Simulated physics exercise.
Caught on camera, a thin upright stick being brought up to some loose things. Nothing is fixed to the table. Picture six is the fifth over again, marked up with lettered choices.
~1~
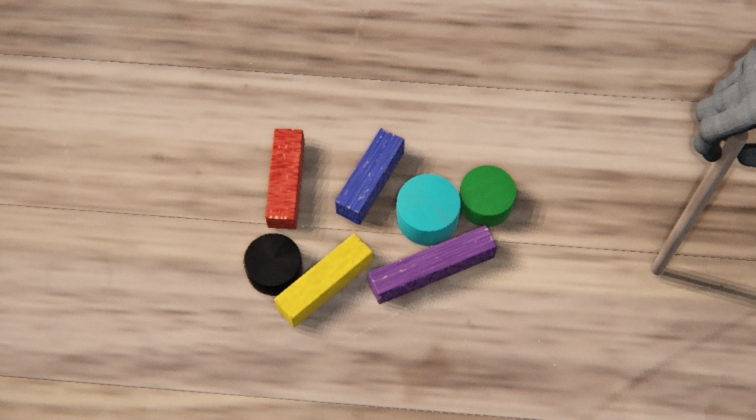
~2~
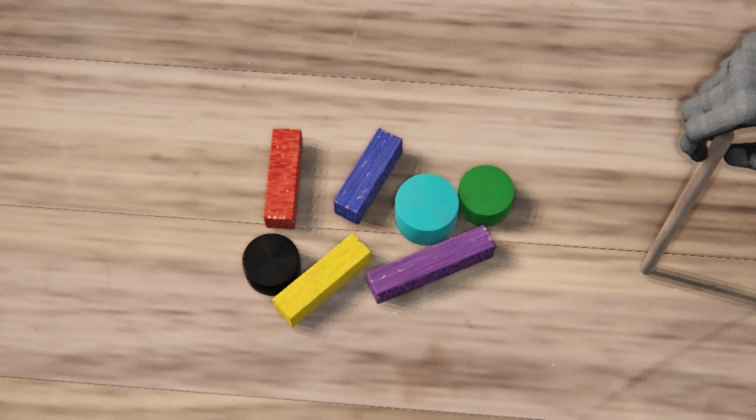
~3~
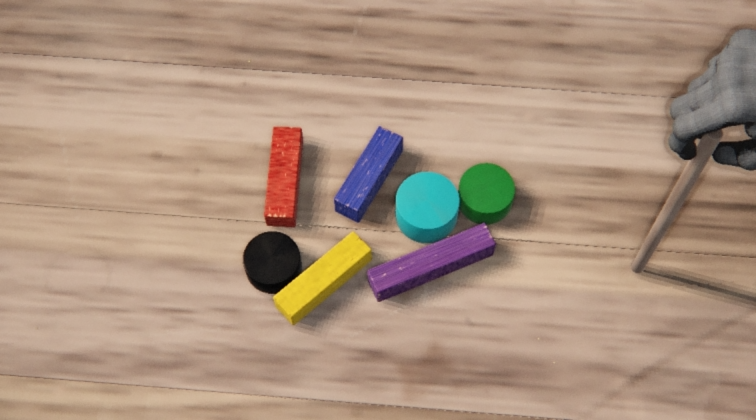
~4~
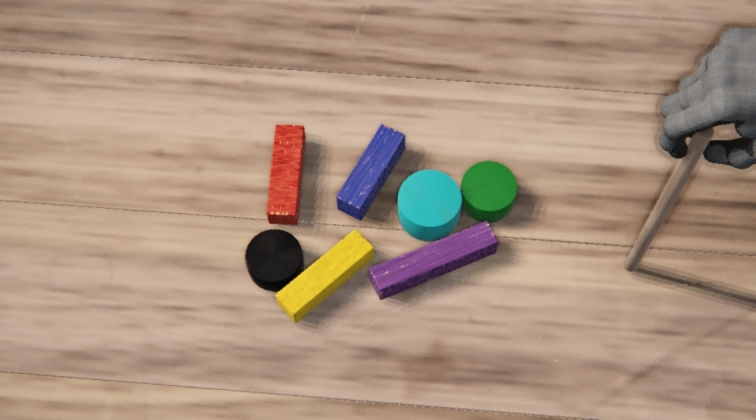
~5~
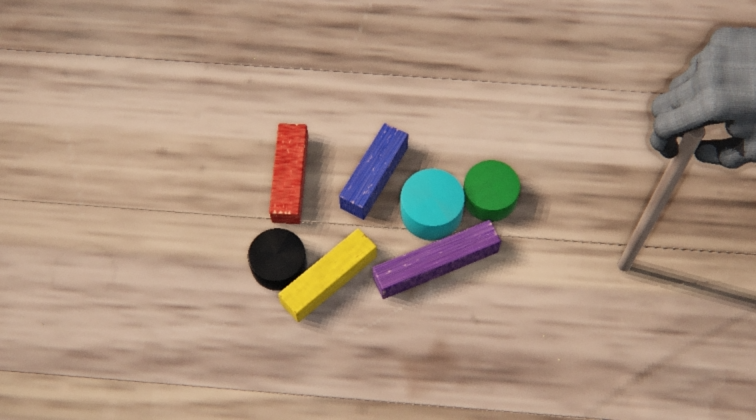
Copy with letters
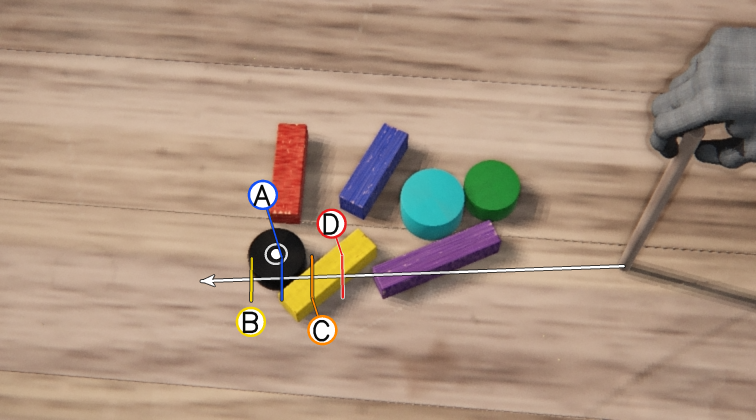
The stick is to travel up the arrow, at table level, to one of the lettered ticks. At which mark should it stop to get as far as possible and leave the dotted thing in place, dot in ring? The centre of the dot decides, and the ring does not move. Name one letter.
The farthest safe stop is D.
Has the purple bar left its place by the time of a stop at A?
By then, yes.
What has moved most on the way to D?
The purple bar.
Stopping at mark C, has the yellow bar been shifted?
By then, yes.
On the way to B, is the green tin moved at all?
No.
On the marked copy, A at (282, 279); B at (252, 279); C at (312, 277); D at (342, 276); the arrow from (624, 266) to (201, 281); the white dot at (277, 254).
Following D. Soon after the start, foot of the stick (523, 271).
Later, foot of the stick (422, 274); purple bar (421, 249); turquoise tin (428, 200).
In the end, foot of the stick (342, 277); purple bar (414, 243); yellow bar (319, 266); the dot is still in its ring.
As for the rest, A shifts the dotted thing to (230, 237); B shifts the dotted thing to (220, 224); C shifts the dotted thing to (252, 251).
